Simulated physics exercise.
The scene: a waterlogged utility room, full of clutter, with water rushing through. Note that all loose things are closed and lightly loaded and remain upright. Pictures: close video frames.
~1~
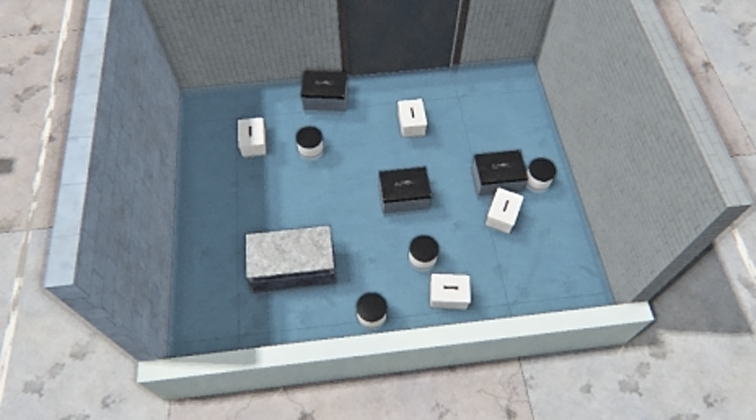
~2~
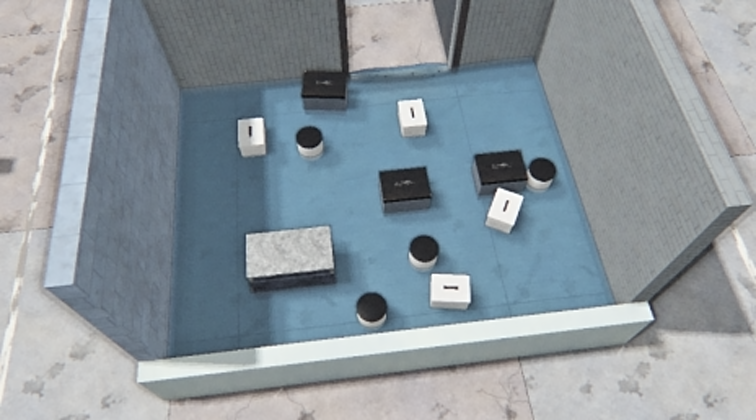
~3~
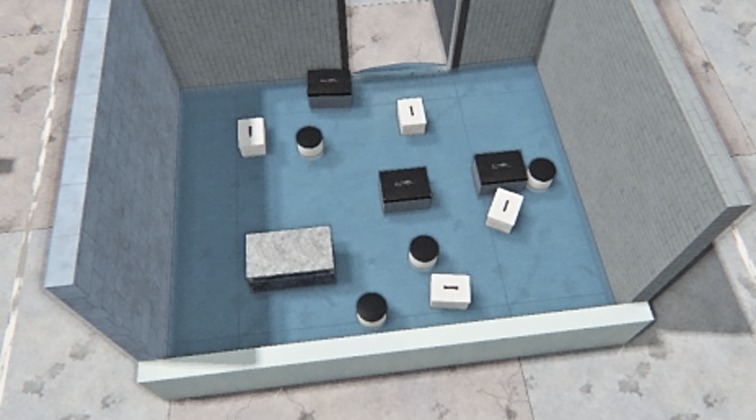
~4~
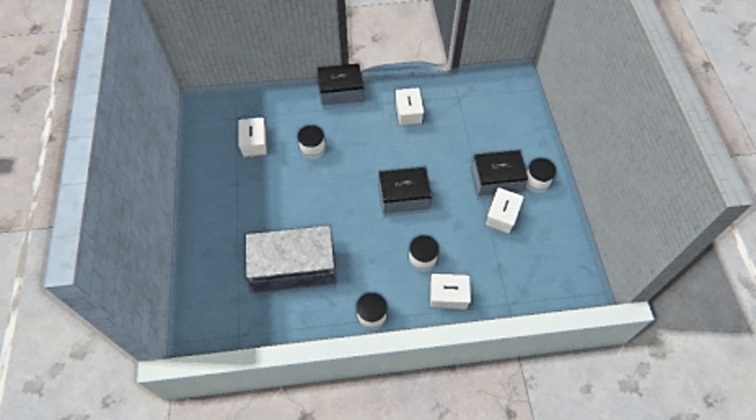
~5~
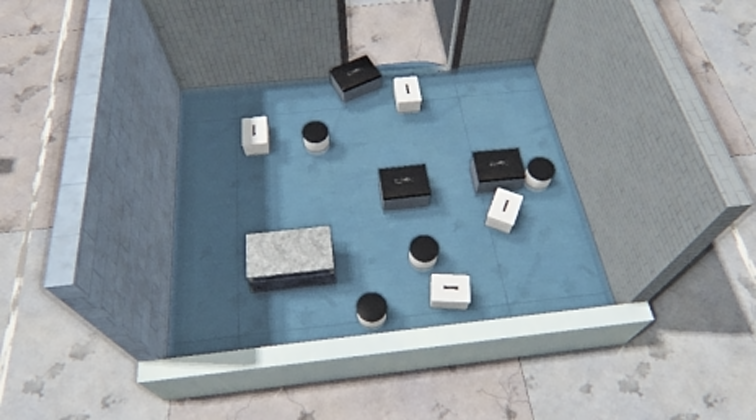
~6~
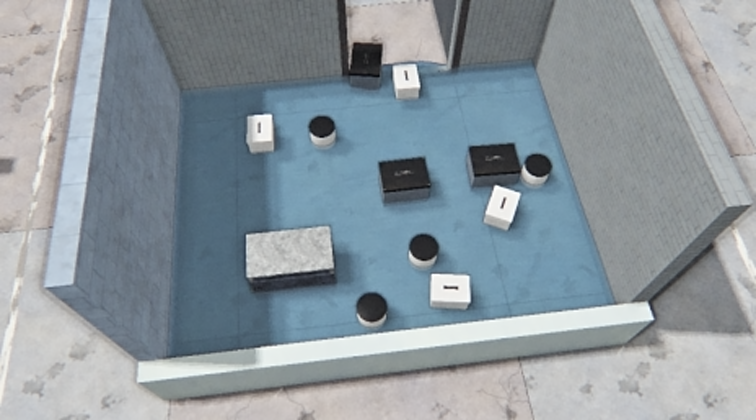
The clip opens on black, white and grey blocks and round black-topped tubs scattered across a flooded blue room, its dark door closed. The doorway then clears, and the black box near it drifts right and turns while a white box slides toward the opening. Nearby pieces shift slightly; the grey slab stays put.
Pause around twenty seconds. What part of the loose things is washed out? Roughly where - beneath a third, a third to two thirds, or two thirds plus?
My prediction is the high band.
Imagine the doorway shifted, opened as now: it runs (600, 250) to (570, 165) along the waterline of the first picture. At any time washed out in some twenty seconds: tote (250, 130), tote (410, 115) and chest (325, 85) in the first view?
In the order given: Retained, flushed out, retained.
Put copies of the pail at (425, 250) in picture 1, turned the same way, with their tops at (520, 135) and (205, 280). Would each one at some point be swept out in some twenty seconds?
In the order listed: Flushed away, then held back.
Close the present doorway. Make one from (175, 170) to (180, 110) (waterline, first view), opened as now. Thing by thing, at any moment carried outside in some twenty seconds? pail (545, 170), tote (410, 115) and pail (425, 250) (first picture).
Each object, in the order asked: Not flushed / flushed / not flushed.
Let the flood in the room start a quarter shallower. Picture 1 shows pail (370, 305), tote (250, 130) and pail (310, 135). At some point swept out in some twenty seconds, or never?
Result per object, as listed: Retained / washed away / washed away.
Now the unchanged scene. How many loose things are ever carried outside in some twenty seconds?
The figure is 9.
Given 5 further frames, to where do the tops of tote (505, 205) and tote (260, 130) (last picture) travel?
They should be roughly at (498, 171) and (281, 114).
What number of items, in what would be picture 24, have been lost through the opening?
Total: 6.
A moment on, 2 of 11 are out; 9 afloat.
Next, 6 of 11 are out; 5 afloat.
Later, 8 of 11 are out; 3 afloat.
In the end, 9 of 11 are out; 2 afloat.
